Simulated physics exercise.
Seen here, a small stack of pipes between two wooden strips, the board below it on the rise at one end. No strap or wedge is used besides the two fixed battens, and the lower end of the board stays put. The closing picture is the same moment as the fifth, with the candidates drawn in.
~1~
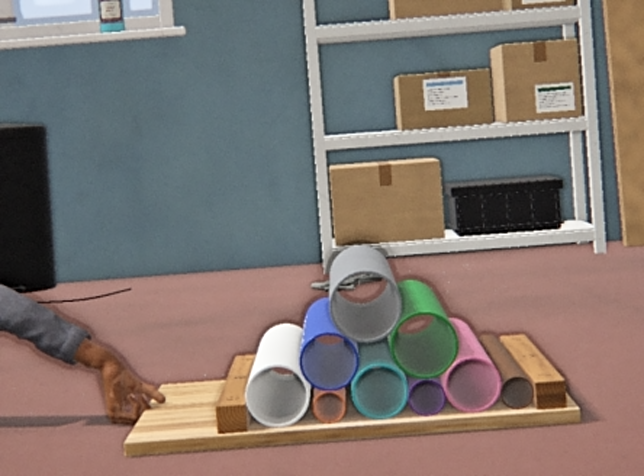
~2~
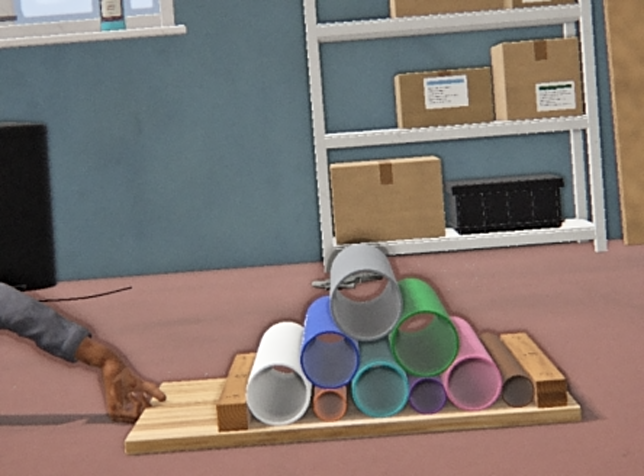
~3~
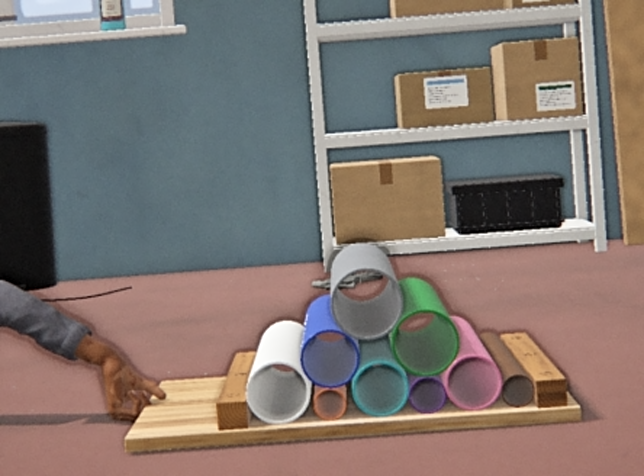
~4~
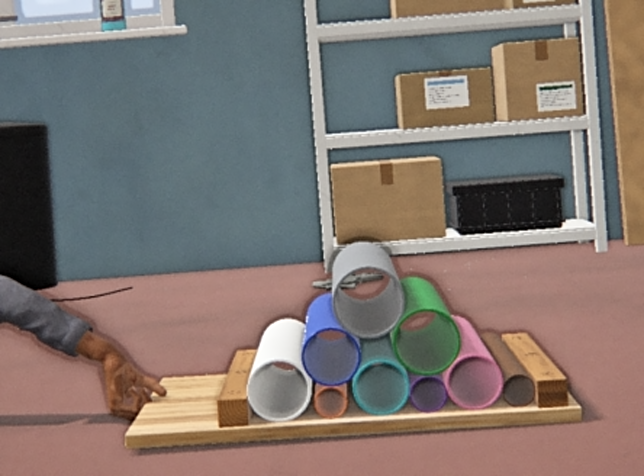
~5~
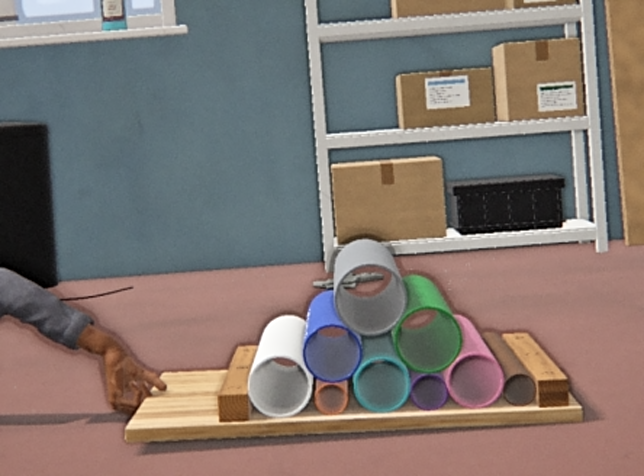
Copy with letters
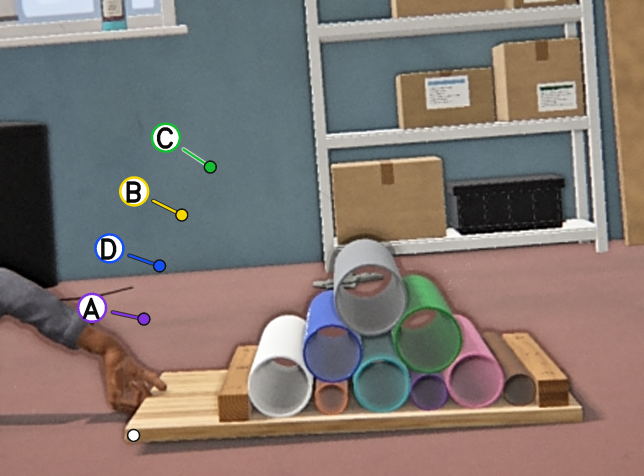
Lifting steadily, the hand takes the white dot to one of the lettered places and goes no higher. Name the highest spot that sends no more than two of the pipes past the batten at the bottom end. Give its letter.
The last mark within the limit is C.
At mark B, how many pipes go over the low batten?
With B, none.
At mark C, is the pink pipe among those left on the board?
Yes, with C.
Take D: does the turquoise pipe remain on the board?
Yes.
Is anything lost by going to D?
No.
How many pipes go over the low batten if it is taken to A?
At A the number is none.
On the marked copy, A at (144, 319); B at (182, 215); C at (210, 167); D at (159, 266); the white dot at (134, 435).
Following C. Soon after the start, board at 20°.
Later, board at 38°.
In the end, board at 38°, none over the low batten.
As for the rest, A none over the low batten; B none over the low batten; D none over the low batten.
